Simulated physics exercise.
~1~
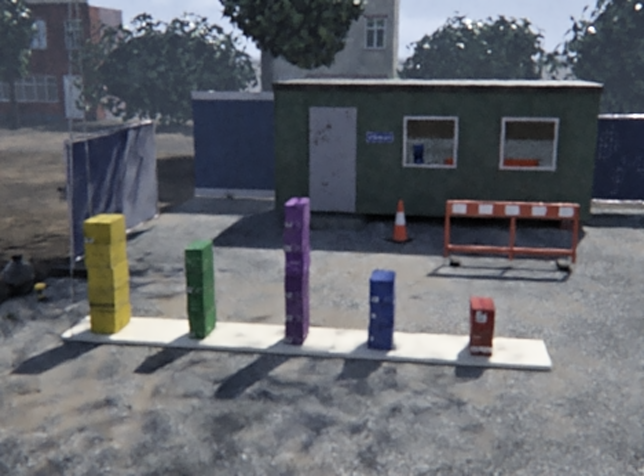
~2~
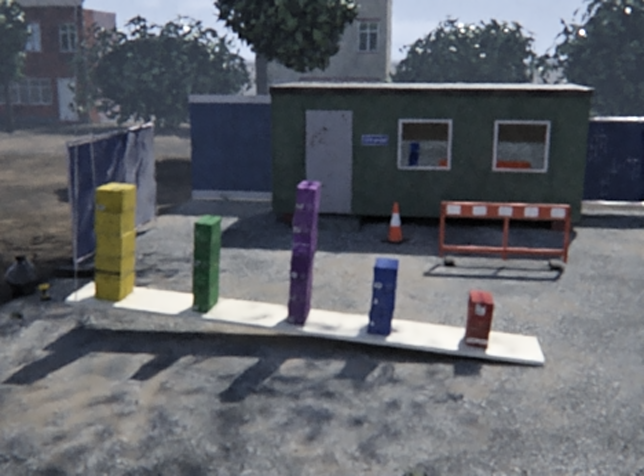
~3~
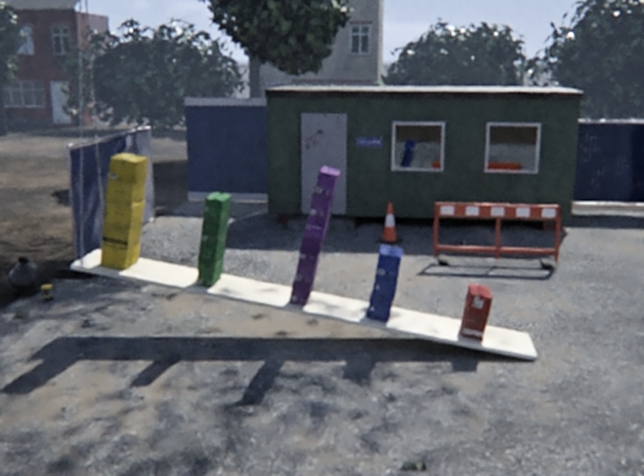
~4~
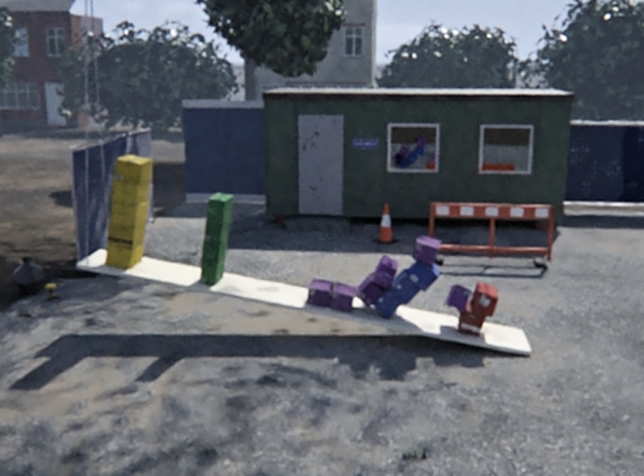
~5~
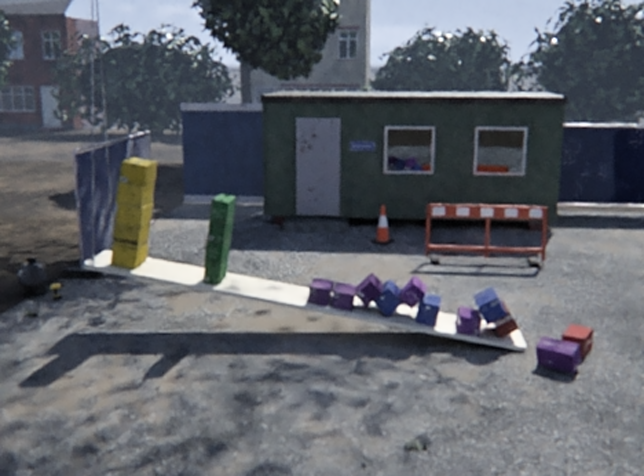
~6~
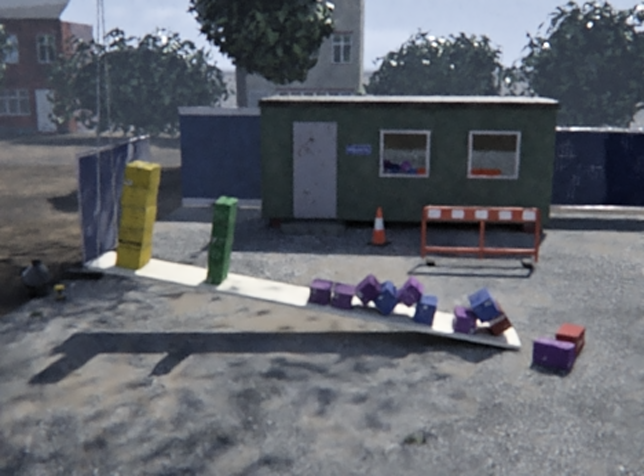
A white deck tilts, the purple stack topples into blue and red, and yellow and green stand.
